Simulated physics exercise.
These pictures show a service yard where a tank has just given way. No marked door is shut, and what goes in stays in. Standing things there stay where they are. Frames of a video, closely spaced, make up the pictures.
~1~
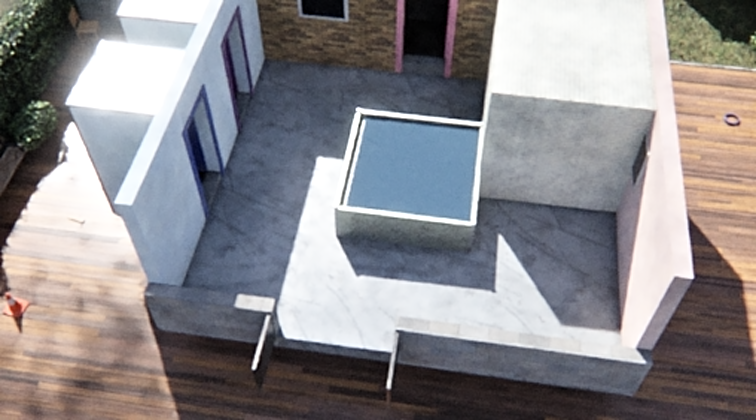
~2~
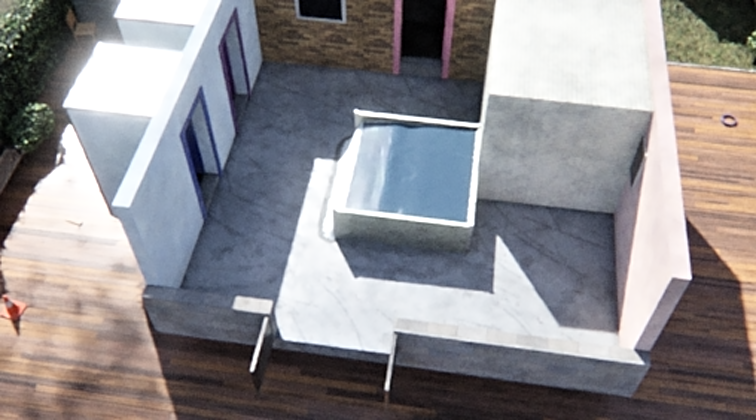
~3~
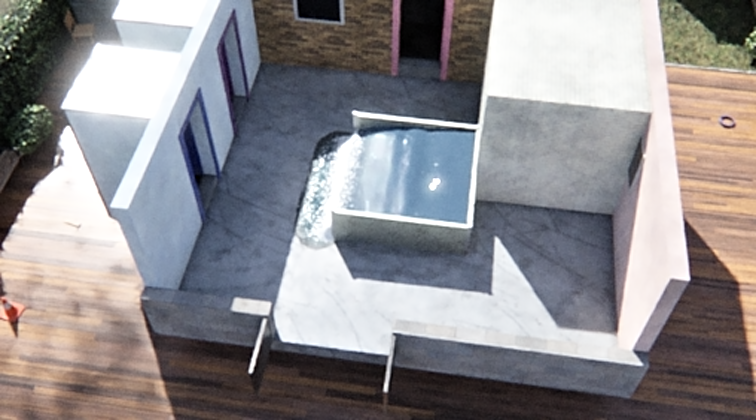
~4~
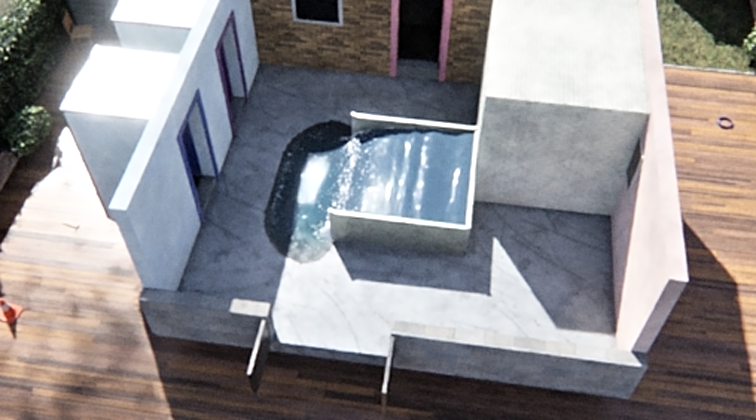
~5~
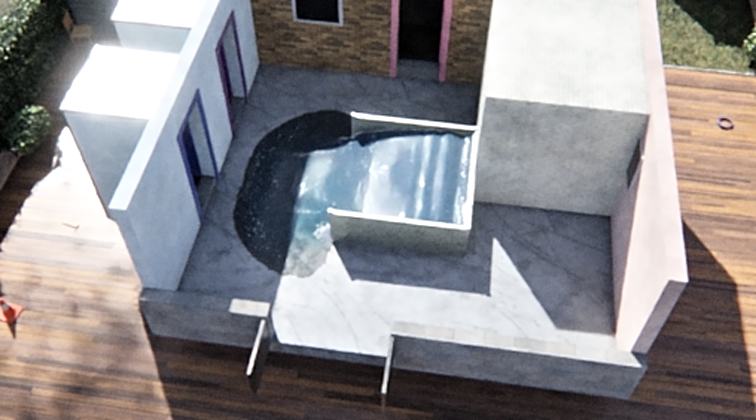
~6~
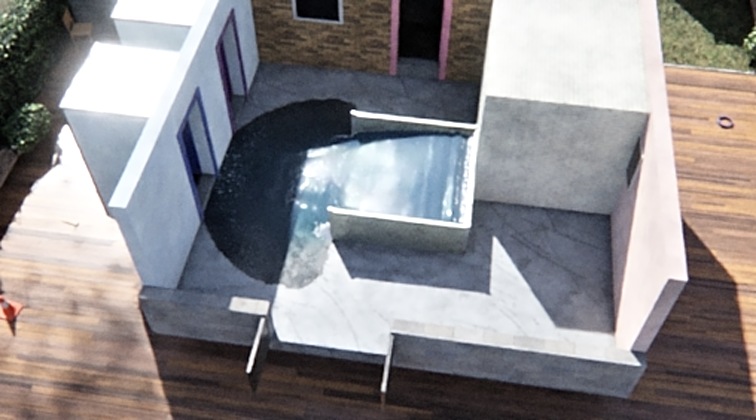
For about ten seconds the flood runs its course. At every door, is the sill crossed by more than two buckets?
As I see it, the pink door will not count as flooded, the blue door will count as flooded, the purple door will count as flooded.
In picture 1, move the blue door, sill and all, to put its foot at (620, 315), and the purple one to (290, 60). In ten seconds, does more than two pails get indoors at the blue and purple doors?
One by one: Blue door lets less in; purple door goes over.
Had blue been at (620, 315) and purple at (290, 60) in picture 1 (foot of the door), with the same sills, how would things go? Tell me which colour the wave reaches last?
That would be the one in blue.
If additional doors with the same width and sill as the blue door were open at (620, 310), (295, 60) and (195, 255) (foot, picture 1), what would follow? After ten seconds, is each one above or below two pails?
Well, the first one doesn't reach it, the next overshoots, and the last overshoots.
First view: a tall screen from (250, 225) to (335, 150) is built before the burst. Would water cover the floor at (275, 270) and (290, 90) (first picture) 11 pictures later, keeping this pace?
Result by location - first soaked, second soaked.
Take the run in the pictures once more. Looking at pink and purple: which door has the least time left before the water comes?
Going by the pictures, it would be the one in purple.
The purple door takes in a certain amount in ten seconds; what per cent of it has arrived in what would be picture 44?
Near 95 %, I'd say.
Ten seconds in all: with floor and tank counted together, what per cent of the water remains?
Near 74 in a hundred.
A moment on, water covers 35 % of the floor; the pink door not reached, the blue door far over two buckets in, the purple door over two buckets in.
Next, water covers 35 % of the floor; the pink door not reached, the blue door far over two buckets in, the purple door far over two buckets in.
Then, water covers 60 % of the floor; the pink door wet at the sill, nothing in, the blue door far over two buckets in, the purple door far over two buckets in.
Later, water covers 95 % of the floor; the pink door wet at the sill, nothing in, the blue door far over two buckets in, the purple door far over two buckets in.
In the end, water covers 100 % of the floor; the pink door wet at the sill, nothing in, the blue door far over two buckets in, the purple door far over two buckets in.
